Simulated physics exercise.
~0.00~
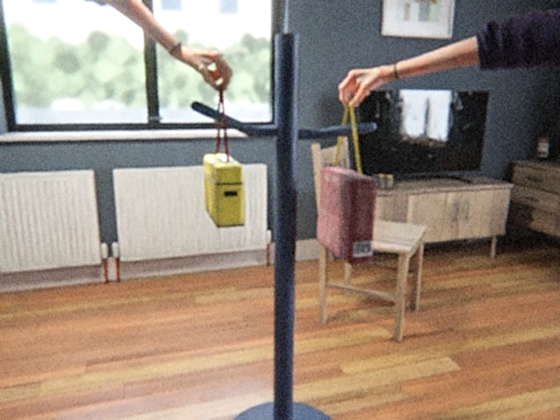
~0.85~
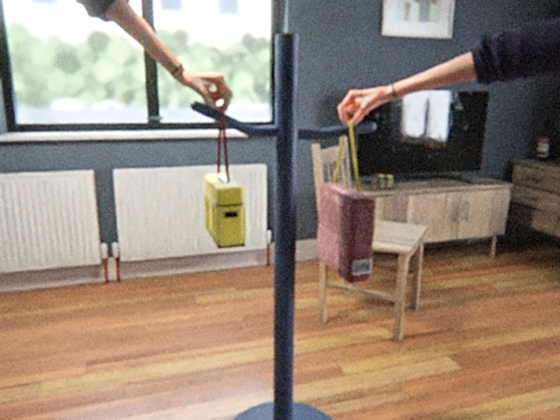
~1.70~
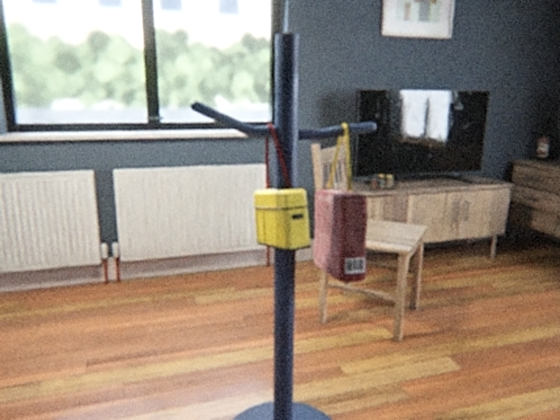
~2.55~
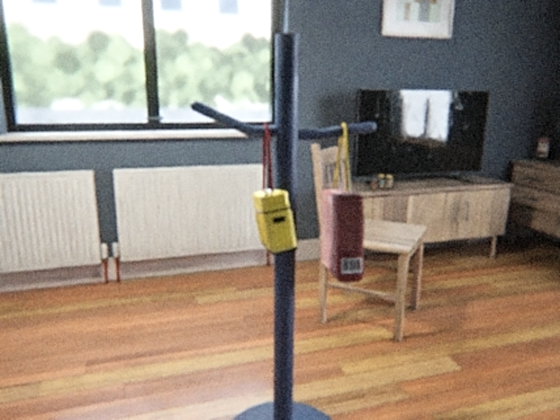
In a room, two hands hang a yellow case and red bag, and both stay hanging.
